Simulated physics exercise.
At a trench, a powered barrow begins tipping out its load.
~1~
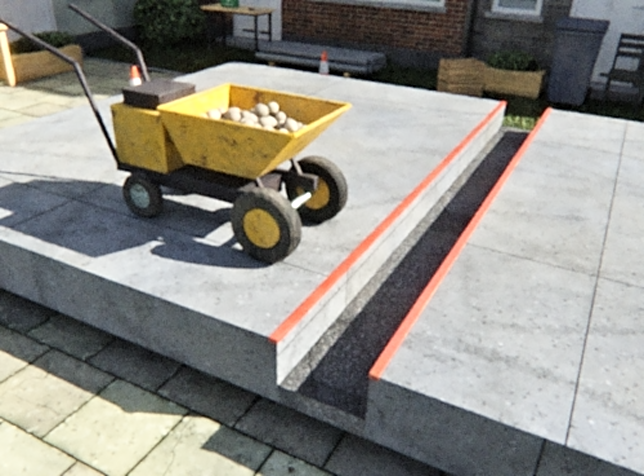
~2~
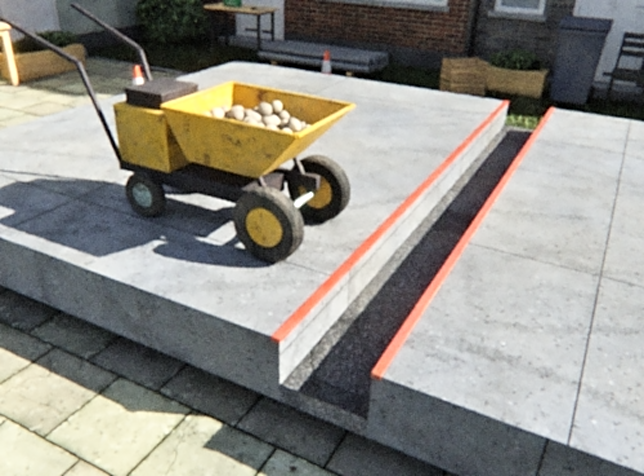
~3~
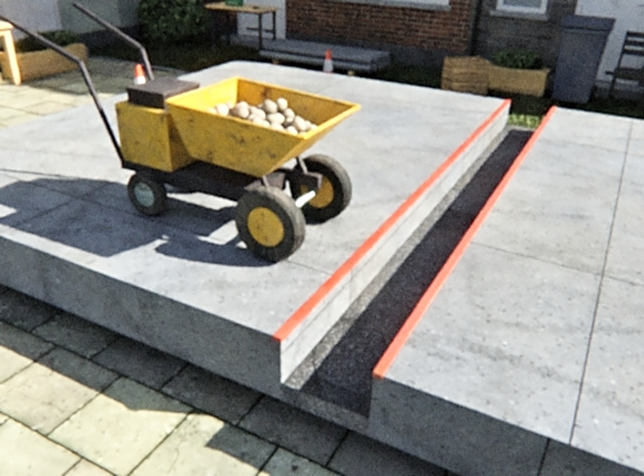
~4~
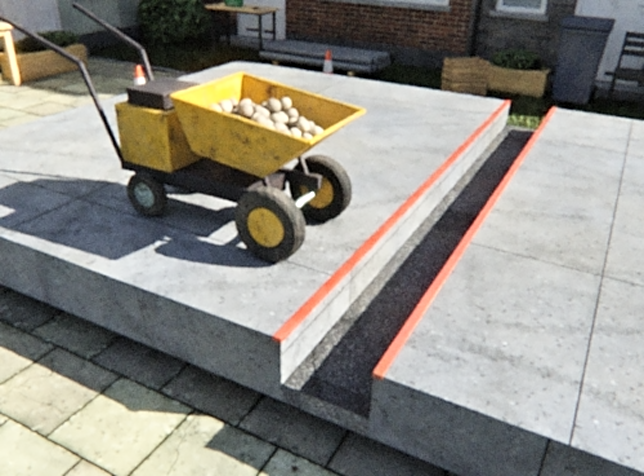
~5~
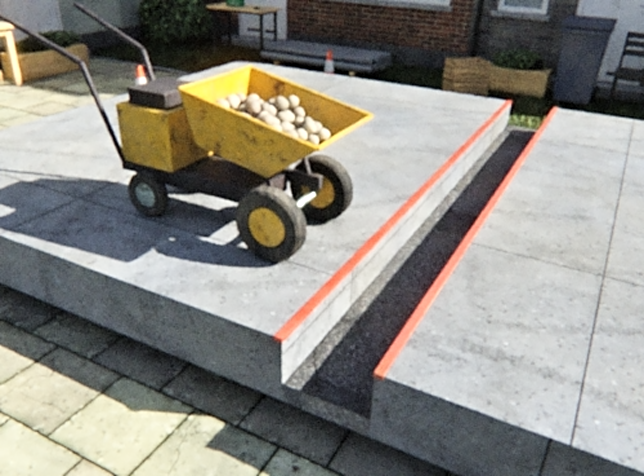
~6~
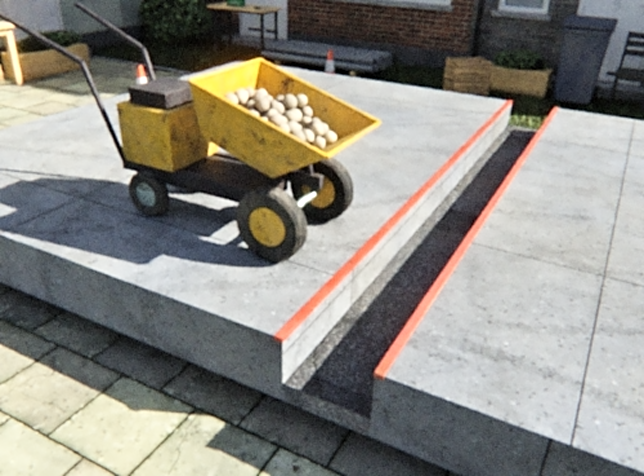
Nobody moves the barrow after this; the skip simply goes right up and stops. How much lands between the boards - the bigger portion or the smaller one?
Most of the load will be caught by the trench.
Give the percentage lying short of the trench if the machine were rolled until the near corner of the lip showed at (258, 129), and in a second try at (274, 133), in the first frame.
Some 0 % then some 0 %.
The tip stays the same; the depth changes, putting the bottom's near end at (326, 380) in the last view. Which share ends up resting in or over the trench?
Estimate: Approx. 80 %.
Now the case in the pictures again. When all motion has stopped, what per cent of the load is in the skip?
I reckon some 0 percent.
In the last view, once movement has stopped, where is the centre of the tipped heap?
I'd say the middle ends up at about (410, 303).
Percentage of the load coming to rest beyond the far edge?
That share is about 10 percent.
Shortly afterwards, skip tipped steeply; the whole lot in the skip.
Next, skip tipped right over; the bulk in the skip; near a quarter in or heaped over the trench; only a few beyond it; only a few falling.
Some moments later, skip tipped right over; all but a few in or heaped over the trench; a little beyond it.
In the end, skip tipped right over; all but a few in or heaped over the trench; a little beyond it.
